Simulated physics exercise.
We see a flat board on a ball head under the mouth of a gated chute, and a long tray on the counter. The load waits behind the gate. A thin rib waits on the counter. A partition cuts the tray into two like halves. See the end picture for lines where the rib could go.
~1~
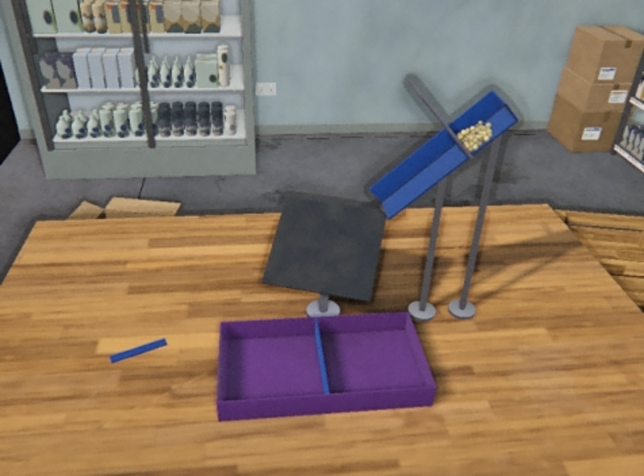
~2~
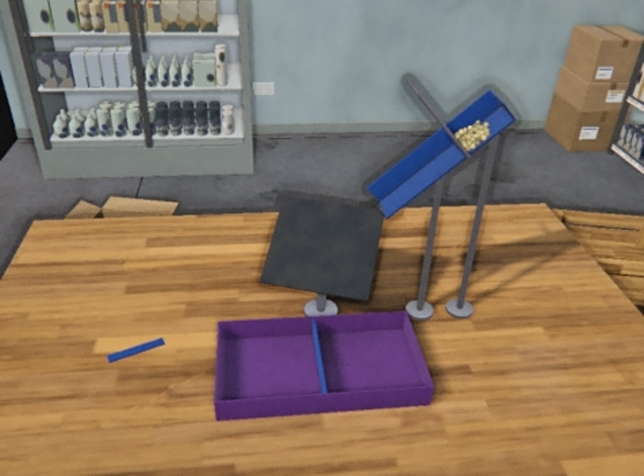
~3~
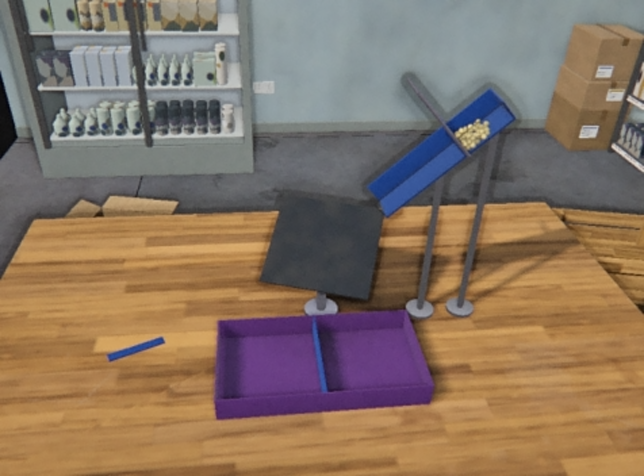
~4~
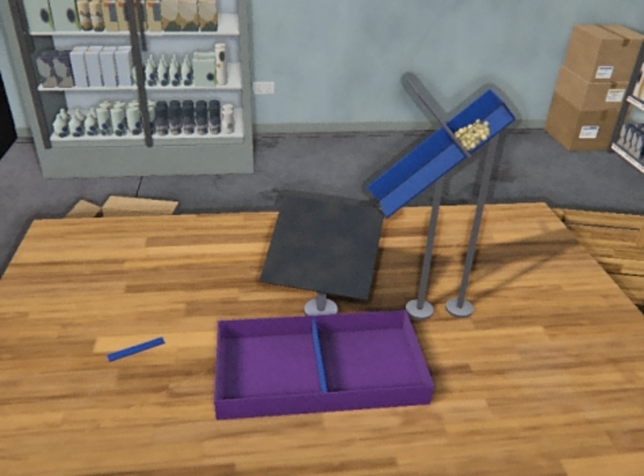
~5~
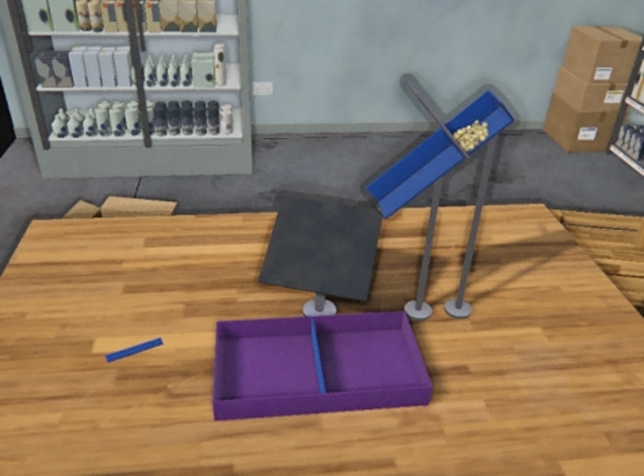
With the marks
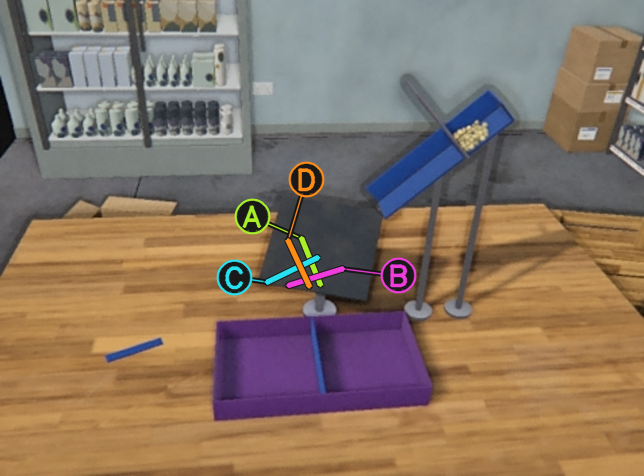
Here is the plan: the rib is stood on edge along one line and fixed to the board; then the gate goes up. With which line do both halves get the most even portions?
Take D.
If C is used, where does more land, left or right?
More lands on the left.
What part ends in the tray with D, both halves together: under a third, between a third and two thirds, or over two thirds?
Line D gives over two thirds.
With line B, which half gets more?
Left.
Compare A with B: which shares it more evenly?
Here it is line A.
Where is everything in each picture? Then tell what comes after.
In the first frame, load behind the gate (469, 137), soya beans; lip of the chute (385, 211), sloping fairly steeply.
In the second frame, middle of the board (323, 245), tilted fairly steeply; middle of its low edge (312, 291); of its high edge (334, 203).
In the third frame, front corners of the tray (215, 401) and (433, 385); front end of its middle wall (327, 393).
In the fourth frame, middle of the load (466, 136); lip (383, 209).
In the fifth frame, middle of the load (465, 137); lip (382, 210).
On the marked copy, line A from (301, 238) to (320, 284); line B from (342, 268) to (288, 285); line C from (317, 257) to (267, 282); line D from (288, 240) to (309, 286).
If A is chosen, of what is caught, roughly a quarter in the left half, the larger part in the right.
If B is chosen, of what is caught, almost all in the left half, about a tenth in the right.
If C is chosen, of what is caught, almost all in the left half, about a tenth in the right.
If D is chosen, of what is caught, roughly half in the left half, roughly half in the right.
